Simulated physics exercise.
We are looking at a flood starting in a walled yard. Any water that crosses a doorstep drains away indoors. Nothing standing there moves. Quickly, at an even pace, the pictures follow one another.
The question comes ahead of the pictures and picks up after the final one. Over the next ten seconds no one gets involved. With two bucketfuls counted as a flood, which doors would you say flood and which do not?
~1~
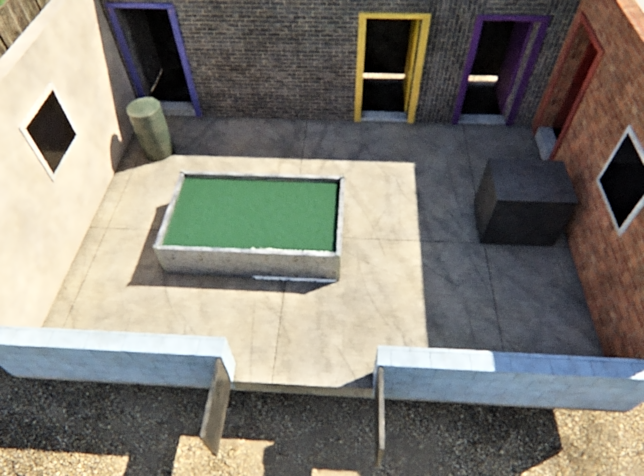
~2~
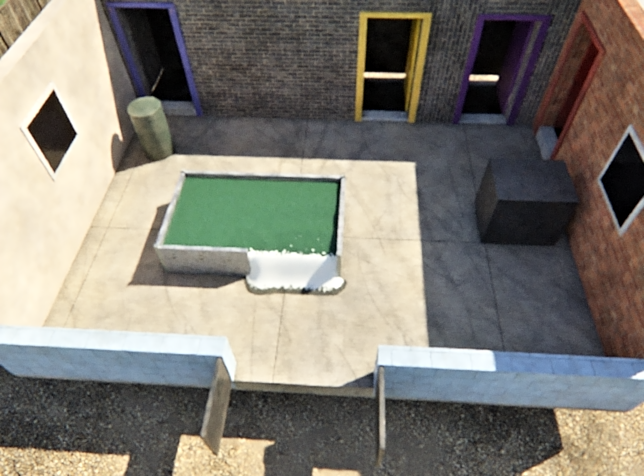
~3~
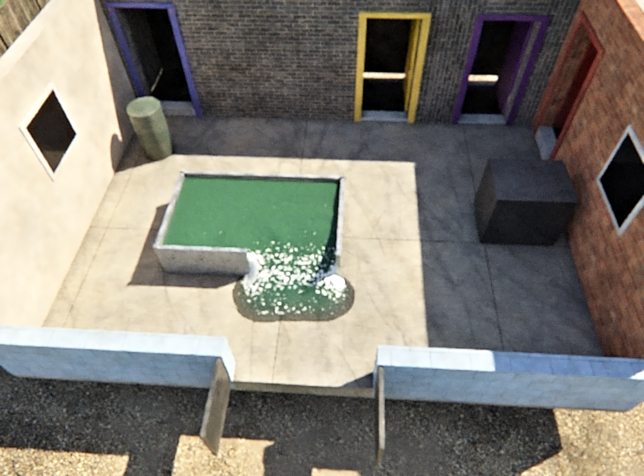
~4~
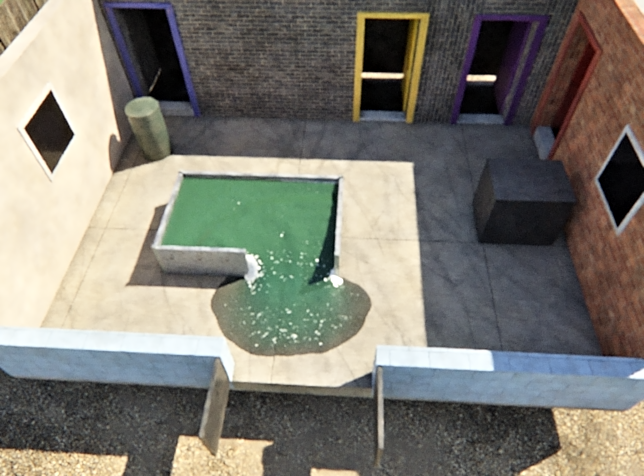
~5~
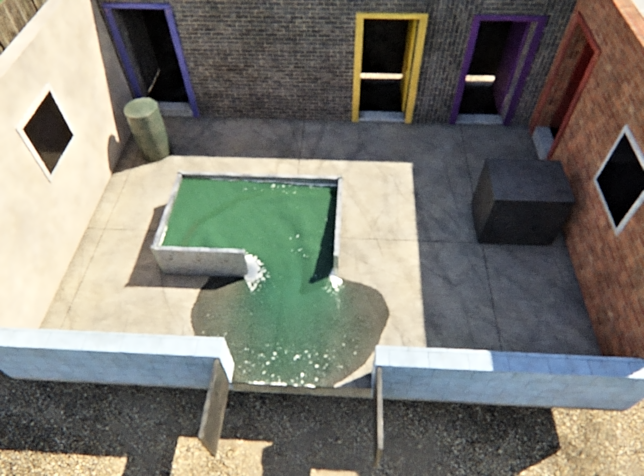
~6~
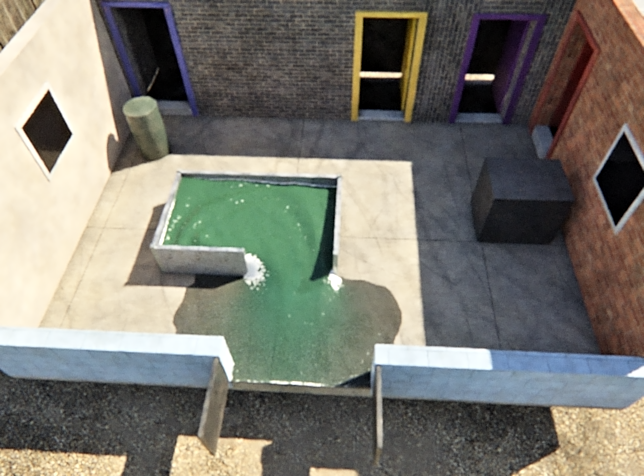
I would say the purple door does not; the blue door does not; the red door does not; the yellow door does not.
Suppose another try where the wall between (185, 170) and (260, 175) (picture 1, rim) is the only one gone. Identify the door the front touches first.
It's the one in blue that comes first.
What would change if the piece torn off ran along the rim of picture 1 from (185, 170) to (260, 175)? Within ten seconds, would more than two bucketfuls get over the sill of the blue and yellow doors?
The blue door ends up above, while the yellow door falls short.
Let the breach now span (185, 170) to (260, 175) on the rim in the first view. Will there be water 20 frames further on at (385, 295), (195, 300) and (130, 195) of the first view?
Taking the points in order: Unwetted, unwetted and swamped.
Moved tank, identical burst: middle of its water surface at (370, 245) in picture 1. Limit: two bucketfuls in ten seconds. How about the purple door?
Briefly, purple crosses the line.
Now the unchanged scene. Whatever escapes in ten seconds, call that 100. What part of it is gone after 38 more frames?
Close to 85 per cent, I'd say.
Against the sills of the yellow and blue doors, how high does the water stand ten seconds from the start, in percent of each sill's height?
I reckon it's around 10 and then 10 per cent.
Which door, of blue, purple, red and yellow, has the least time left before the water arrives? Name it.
Call: The door marked red.
A moment on, water covers 15 % of the floor; the purple door not reached, the blue door not reached, the red door not reached, the yellow door not reached.
Next, water covers 20 % of the floor; the purple door not reached, the blue door not reached, the red door not reached, the yellow door not reached.
Then, water covers 25 % of the floor; the purple door not reached, the blue door not reached, the red door not reached, the yellow door not reached.
Later, water covers 35 % of the floor; the purple door not reached, the blue door not reached, the red door wet at the sill, nothing in, the yellow door not reached.
In the end, water covers 55 % of the floor; the purple door wet at the sill, nothing in, the blue door wet at the sill, nothing in, the red door wet at the sill, nothing in, the yellow door not reached.
